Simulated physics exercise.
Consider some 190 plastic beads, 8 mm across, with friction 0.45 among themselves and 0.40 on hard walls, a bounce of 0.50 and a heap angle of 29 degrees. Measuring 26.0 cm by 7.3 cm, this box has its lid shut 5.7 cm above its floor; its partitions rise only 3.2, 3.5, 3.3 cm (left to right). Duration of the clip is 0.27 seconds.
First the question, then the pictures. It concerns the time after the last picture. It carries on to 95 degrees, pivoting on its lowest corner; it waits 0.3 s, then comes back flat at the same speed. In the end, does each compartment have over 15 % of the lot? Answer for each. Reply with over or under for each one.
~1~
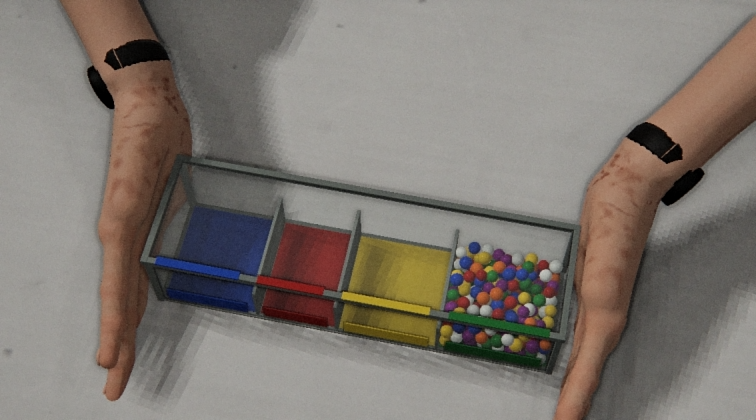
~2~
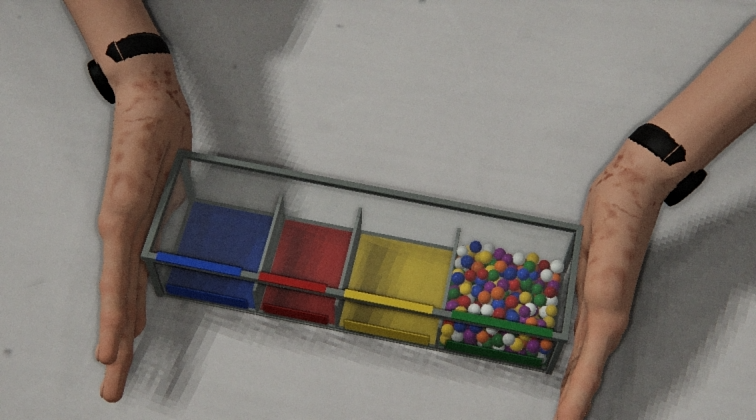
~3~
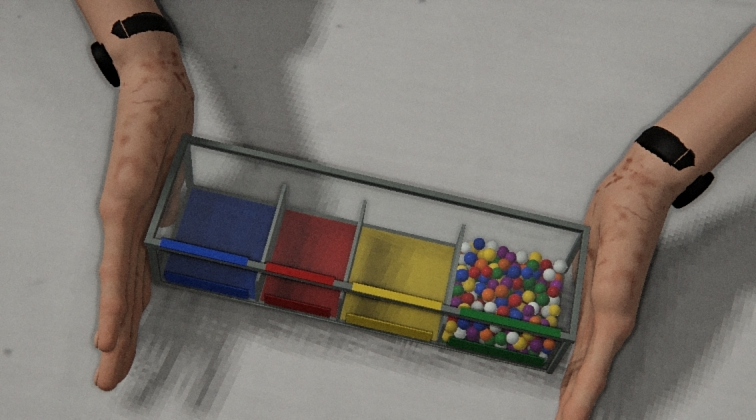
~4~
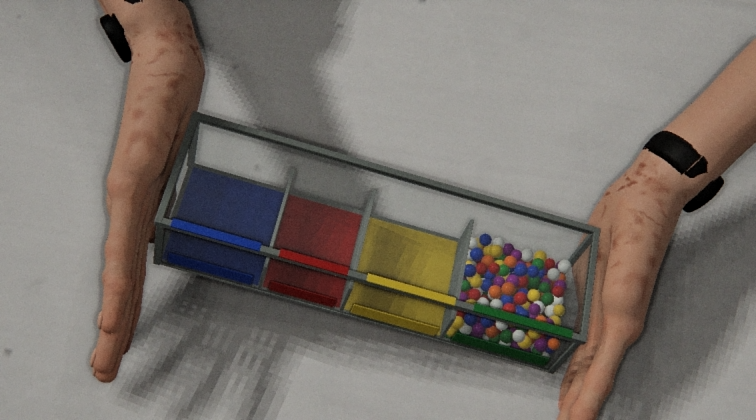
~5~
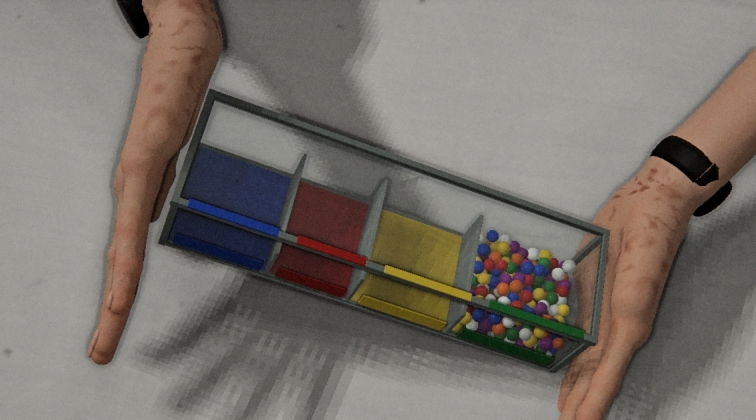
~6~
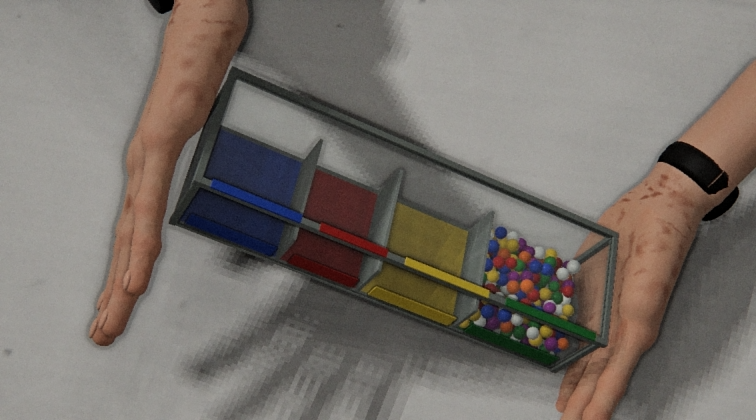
Red: Under, blue: Under, green: Over, yellow: Under.
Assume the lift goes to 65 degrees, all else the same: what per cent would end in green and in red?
You'd get green at 100 % and red at 0 %.
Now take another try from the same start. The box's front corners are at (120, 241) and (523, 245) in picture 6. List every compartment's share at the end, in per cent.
Final shares, in per cent - red: 5, blue: 85, green: 10, yellow: 5.
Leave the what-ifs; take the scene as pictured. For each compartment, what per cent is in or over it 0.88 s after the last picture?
Per cent by colour: Red 0; blue 0; green 100; yellow 0.
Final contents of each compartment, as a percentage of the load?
Red: 0 %, blue: 0 %, green: 100 %, yellow: 0 %.
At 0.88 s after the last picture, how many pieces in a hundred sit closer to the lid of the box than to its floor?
40 %.
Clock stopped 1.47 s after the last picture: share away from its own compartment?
Close to 0 in a hundred.
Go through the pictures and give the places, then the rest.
Box tilt 0 degrees, front corners at (149, 258) and (559, 335); green 100 %, in the first frame.
Box tilt 1 degrees, front corners at (150, 254) and (562, 335), in the second frame.
Box tilt 6 degrees, front corners at (153, 240) and (569, 335), lowest corner right back, in the third frame.
Box tilt 12 degrees, front corners at (163, 219) and (580, 336), lowest corner right back, in the fourth frame.
Box tilt 18 degrees, front corners at (179, 199) and (591, 338), lowest corner right back, in the fifth frame.
Box tilt 24 degrees, front corners at (202, 179) and (601, 339), lowest corner right back; green 100 %, in the sixth frame.
Then, 0.88 s after the last picture, tilt 95 degrees; green 100 %.
Then, 1.47 s after the last picture, tilt 48 degrees; green 100 %.
Then, 2.10 s after the last picture, tilt 0 degrees; green 100 %.
In the end, red 0 %, blue 0 %, green 100 %, yellow 0 %.
